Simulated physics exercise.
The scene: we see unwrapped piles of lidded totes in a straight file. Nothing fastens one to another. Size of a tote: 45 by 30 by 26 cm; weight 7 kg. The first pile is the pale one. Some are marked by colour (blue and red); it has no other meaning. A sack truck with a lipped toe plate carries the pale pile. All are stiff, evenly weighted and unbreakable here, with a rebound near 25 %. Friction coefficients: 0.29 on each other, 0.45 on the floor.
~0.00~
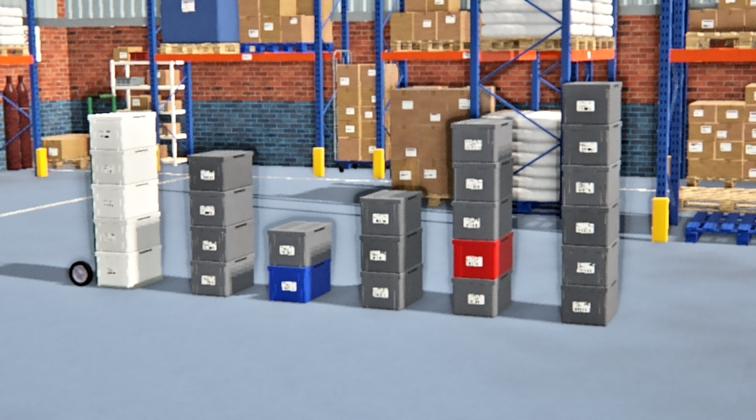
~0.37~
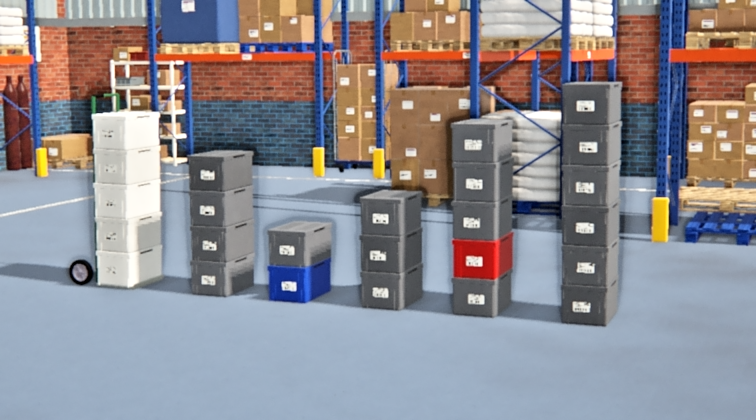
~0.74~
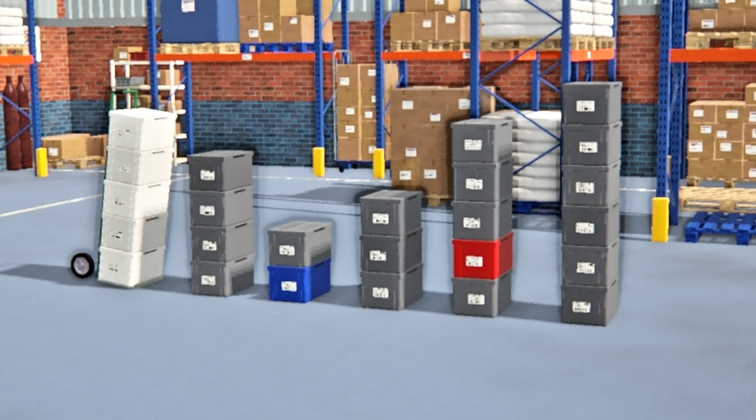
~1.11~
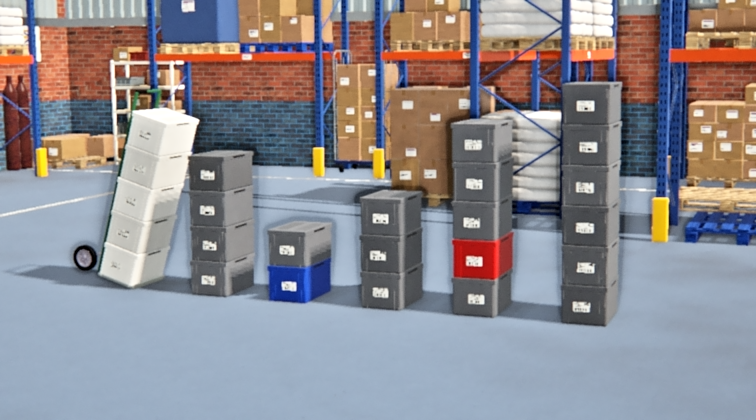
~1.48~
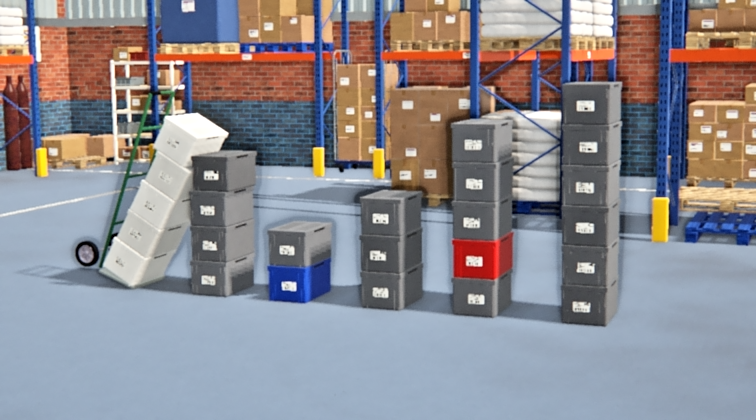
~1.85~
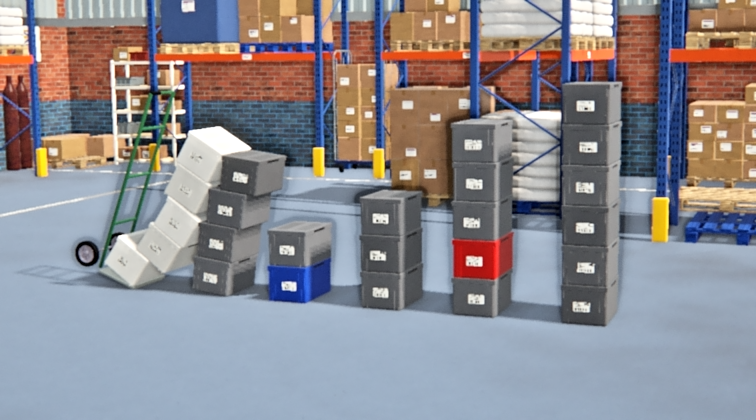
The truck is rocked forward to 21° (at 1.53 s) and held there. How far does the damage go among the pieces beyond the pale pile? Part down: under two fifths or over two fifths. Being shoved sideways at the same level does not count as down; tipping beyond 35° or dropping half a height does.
Ending down: Fewer than two in five.
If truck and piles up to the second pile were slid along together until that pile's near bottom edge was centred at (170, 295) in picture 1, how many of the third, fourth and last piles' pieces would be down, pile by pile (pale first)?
In that case third 1, fourth 0, last 0.
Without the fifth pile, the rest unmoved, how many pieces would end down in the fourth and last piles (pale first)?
Then fourth 2, last 0.
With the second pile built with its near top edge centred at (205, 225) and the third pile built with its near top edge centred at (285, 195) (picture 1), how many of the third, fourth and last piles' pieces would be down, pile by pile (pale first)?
Then third 1, fourth 0, last 0.
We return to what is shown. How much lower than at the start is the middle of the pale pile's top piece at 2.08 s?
Roughly 30 cm.
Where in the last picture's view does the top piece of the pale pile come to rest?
At about (282, 221).
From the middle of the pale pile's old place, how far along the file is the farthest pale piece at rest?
Roughly 130 cm along.
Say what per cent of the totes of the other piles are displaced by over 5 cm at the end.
It is 40 per cent.
After 2.08 s, 5 of the pale pile down; none of the 20 other totes down, 4 disturbed.
After 2.38 s, 5 of the pale pile down; 5 of the 20 other totes down; blue tote 7 cm from its place.
In the end (3.5 s), 5 of the pale pile down; 5 of the 20 other totes down; red tote unmoved; blue tote 7 cm from its place. That is 25 per cent. From the last view, middles, red tote near (484, 254), blue tote near (309, 280).
